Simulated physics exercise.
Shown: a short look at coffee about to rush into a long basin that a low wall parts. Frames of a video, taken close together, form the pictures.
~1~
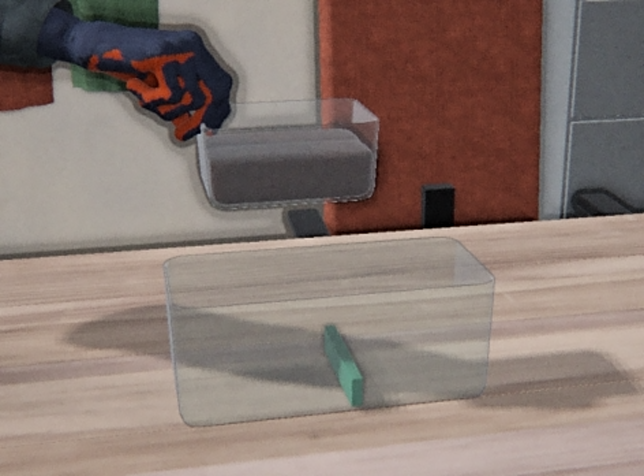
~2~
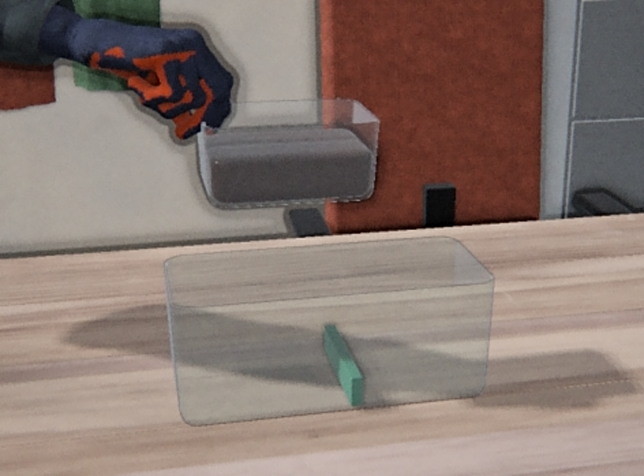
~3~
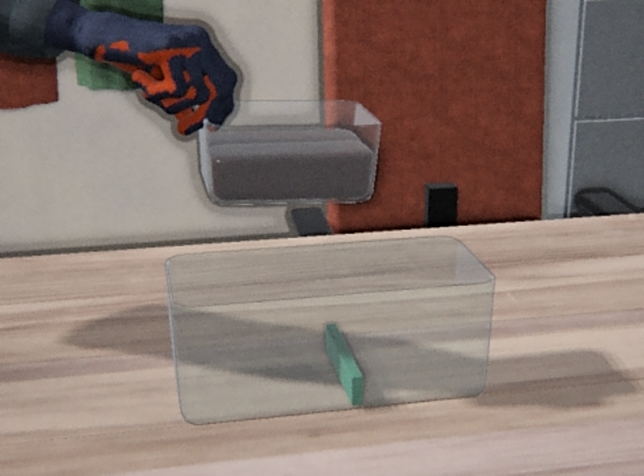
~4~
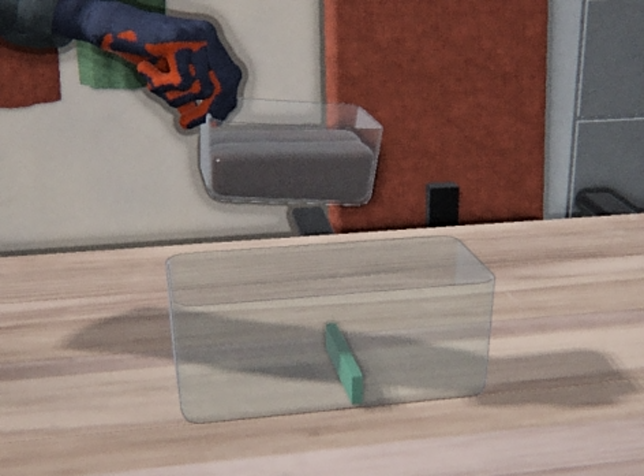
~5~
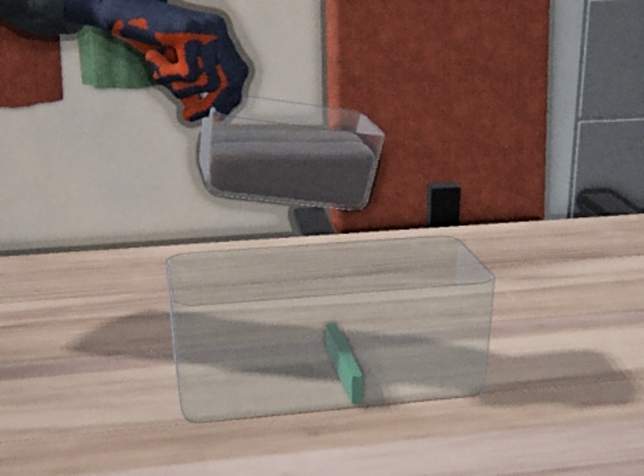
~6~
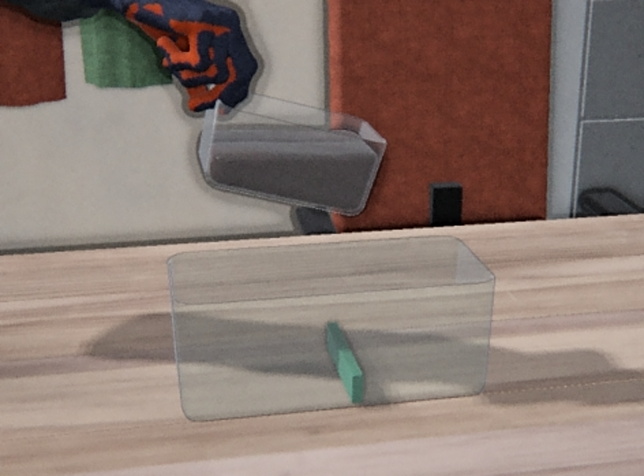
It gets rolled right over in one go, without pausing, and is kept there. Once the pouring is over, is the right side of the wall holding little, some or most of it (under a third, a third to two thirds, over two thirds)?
It holds most.
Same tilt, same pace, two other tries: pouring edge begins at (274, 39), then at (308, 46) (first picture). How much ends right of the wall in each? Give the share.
Roughly 50 per cent, then roughly 60 per cent.
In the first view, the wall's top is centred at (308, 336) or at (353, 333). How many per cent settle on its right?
95 %, then 85 %.
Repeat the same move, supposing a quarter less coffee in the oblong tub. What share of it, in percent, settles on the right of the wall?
Result: Around 90 per cent.
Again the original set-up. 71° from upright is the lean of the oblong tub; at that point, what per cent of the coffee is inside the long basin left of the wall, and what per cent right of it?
On the left near 0 in a hundred, on the right near 25 in a hundred.
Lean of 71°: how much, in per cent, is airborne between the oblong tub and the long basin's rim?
It comes to around 35 per cent.
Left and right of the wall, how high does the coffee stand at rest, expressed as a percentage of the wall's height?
On the left roughly 20, on the right roughly 100.
A moment on, the oblong tub is tipped part way and 43 per cent is still to pour, 0 is left of the wall and 24 right of it.
Next, the oblong tub is tipped right over and 7 per cent is still to pour, 10 is left of the wall and 77 right of it.
Then the oblong tub is tipped right over and 0 per cent is still to pour, 15 is left of the wall and 84 right of it.
Later the oblong tub is tipped right over and 0 per cent is still to pour, 18 is left of the wall and 81 right of it.
Finally, 18 per cent lies left of the wall, 81 right of it and 1 outside.
